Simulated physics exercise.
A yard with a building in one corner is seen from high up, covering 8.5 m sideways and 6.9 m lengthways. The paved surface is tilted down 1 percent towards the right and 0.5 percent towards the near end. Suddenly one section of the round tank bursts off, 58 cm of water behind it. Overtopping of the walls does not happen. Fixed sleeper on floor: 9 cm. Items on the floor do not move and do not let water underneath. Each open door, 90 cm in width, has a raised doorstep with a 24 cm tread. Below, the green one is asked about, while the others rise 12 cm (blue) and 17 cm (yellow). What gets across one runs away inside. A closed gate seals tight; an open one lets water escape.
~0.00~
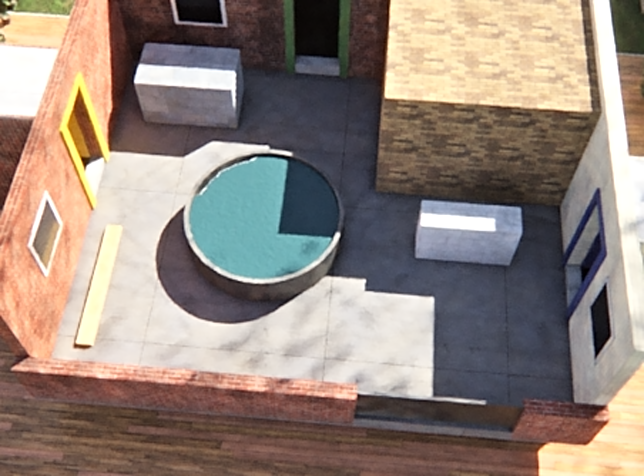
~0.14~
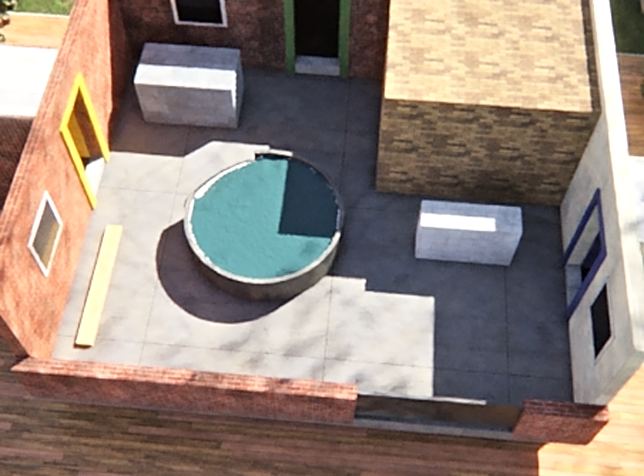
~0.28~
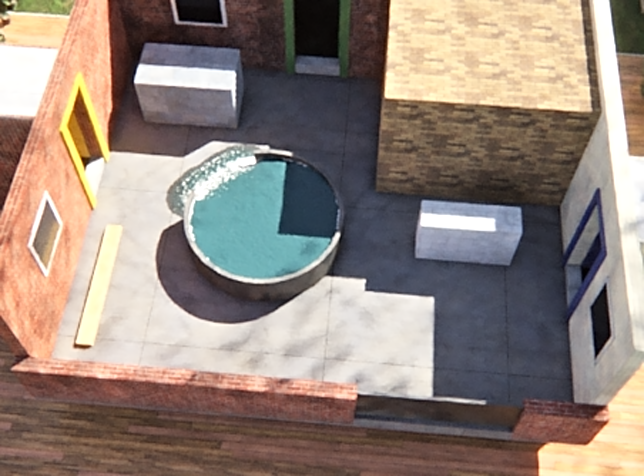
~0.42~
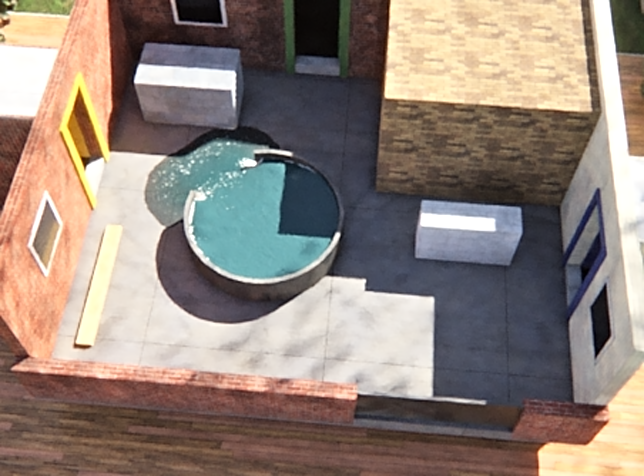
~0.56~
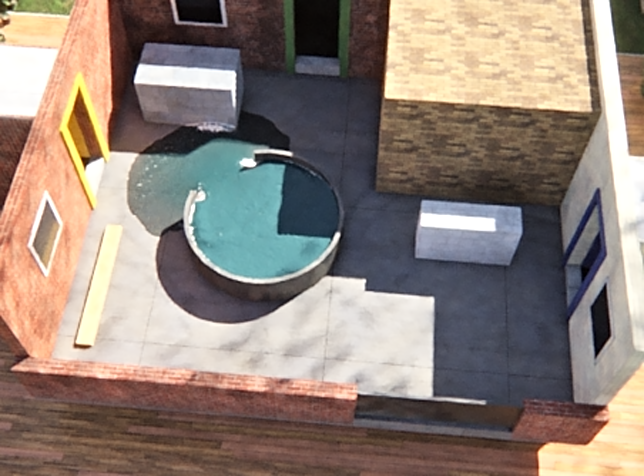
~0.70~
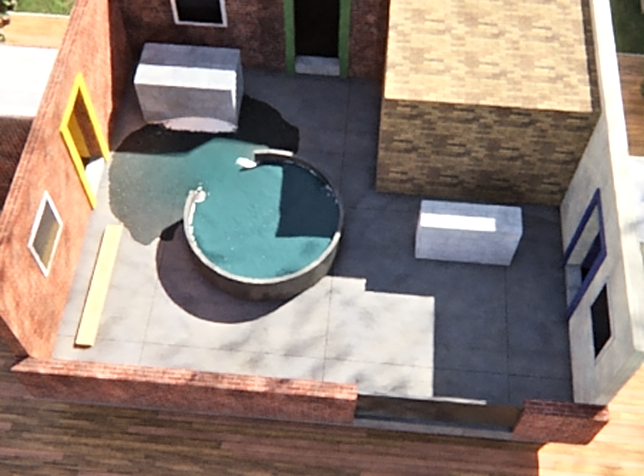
A round tank of water stood in a walled yard until its far side burst open, and water gushed out, spreading across the paving towards the white block and the yellow door on the left.
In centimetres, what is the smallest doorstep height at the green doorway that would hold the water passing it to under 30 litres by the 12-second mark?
Close to 8.5 cm is just enough.
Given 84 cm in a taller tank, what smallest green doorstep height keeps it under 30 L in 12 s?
Step height: Approx. 14.0 cm.
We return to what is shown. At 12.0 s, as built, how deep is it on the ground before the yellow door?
About 6.5 centimetres.
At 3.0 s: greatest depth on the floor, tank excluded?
34 cm.
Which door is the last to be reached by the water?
That one's the blue door.
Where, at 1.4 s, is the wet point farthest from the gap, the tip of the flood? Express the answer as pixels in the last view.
Around (132, 68).
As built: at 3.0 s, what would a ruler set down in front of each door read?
Depths, in cm - blue: 0, yellow: 22, green: 9.
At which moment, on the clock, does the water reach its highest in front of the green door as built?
Around 9.0 seconds.
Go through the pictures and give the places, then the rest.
In the first frame, the round tank at (264, 215) is whole and still, 58 cm deep; the green door at (317, 38) is dry.
In the second frame, the gap is on the far side, the front 0.3 m out at a hidden place; the back of the round tank holds 58 cm.
In the third frame, the front is at (237, 148), 0.7 m from the gap on the far side; 1.1 m2 of floor is wet, 58 cm left at the back.
In the fourth frame, the gap is on the far side, the front 1.2 m out at (221, 130); the back of the round tank holds 58 cm.
In the fifth frame, the front is at (143, 156), 1.6 m from the gap on the far side; 3.9 m2 of floor is wet, 58 cm left at the back.
In the sixth frame, water pours out on the far side and has run 2.1 m, to (127, 142); about 4 cm deep outside, 58 cm at the back; the green door at (317, 38), 3.3 m from the gap, is still 1.4 m from the nearest water.
After 1.4 s water covers 15 % of the floor, deepest (42 cm) near (114, 131); it has not reached the green door.
After 3.0 s water covers 35 % of the floor, deepest (34 cm) near (130, 75); 9 cm at the green door, 0 litres in over its 24 cm doorstep.
After 12.0 s water covers 95 % of the floor, deepest (16 cm) near (506, 417); 9 cm at the green door, 0 litres in over its 24 cm doorstep.
At the green door as built, the water arrived by 1.9 s and peaked near 13 cm at 9.0 s.
With a doorstep of 7 cm, 54 litres would have come in within the 12 s; with 9.5 cm, 19 litres. So under 30 litres takes about 8.5 cm.
